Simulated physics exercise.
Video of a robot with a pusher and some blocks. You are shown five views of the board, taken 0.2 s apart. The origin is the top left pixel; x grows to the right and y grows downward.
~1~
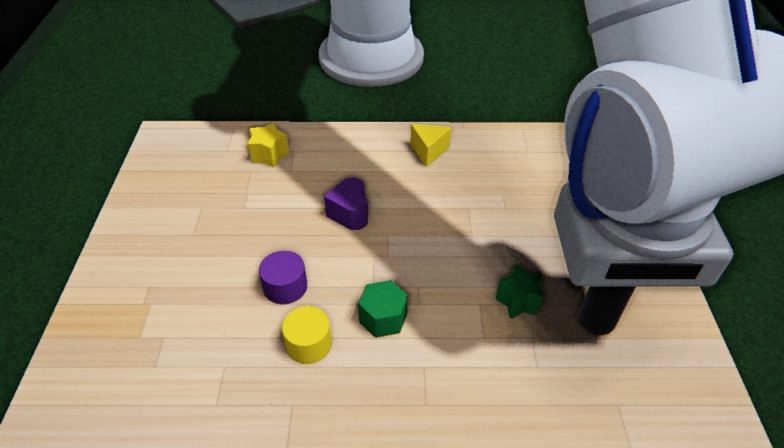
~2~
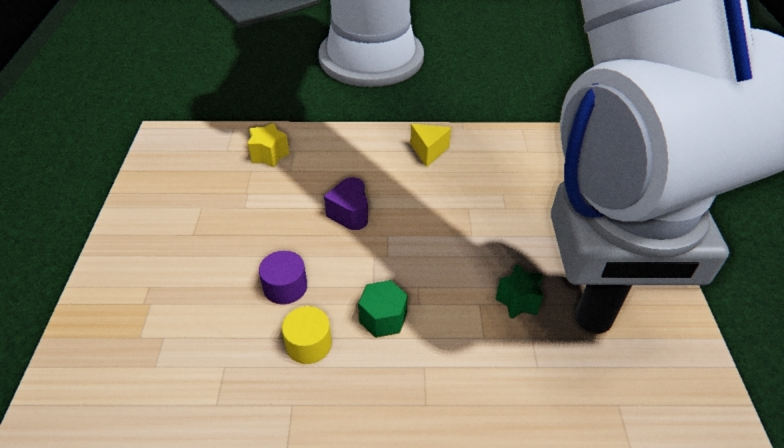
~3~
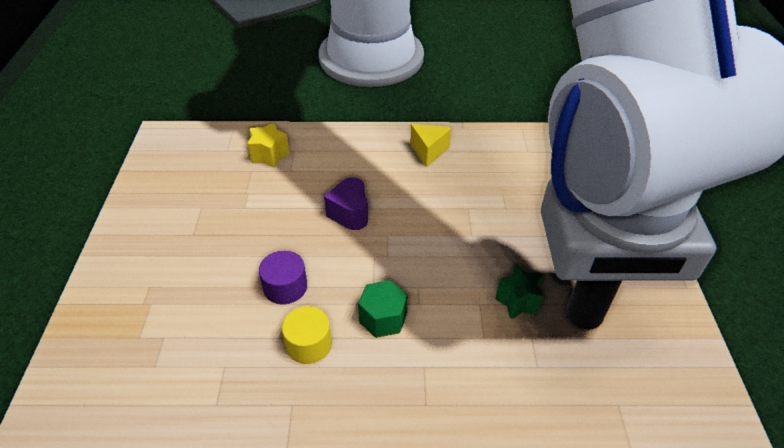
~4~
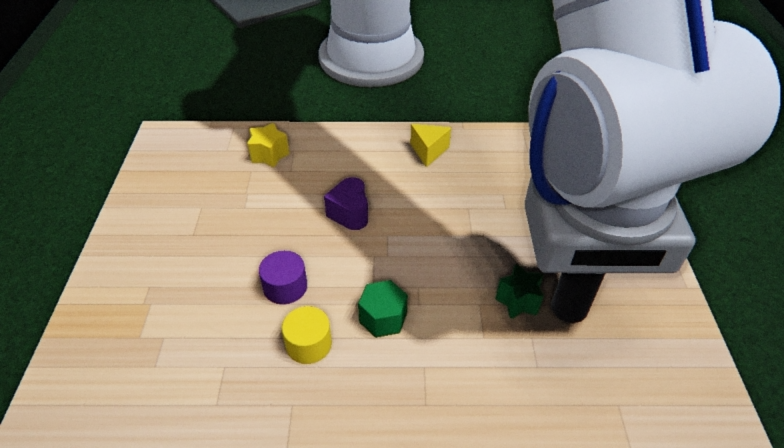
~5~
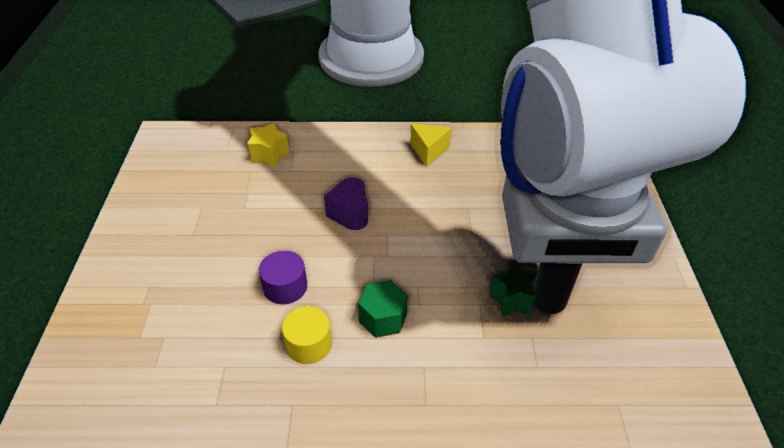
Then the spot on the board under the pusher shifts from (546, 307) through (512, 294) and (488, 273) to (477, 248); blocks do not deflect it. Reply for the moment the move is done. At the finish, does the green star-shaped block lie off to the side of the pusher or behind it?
Yes
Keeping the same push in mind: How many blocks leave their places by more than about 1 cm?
Count: 1.
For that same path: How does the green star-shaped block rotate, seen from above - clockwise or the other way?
It twists against the clock when seen from above.
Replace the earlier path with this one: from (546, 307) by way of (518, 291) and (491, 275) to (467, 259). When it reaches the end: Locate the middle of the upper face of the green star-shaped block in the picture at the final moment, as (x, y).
Expect it around (453, 260).
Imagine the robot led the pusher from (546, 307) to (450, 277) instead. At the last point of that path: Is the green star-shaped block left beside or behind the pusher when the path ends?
Going by the path, no.
The first path, step by step. Halfway along, pusher (500, 277); green star-shaped block (469, 264), turned 15° anticlockwise.
At the end, pusher (479, 240); green star-shaped block (460, 259), turned 45° anticlockwise.
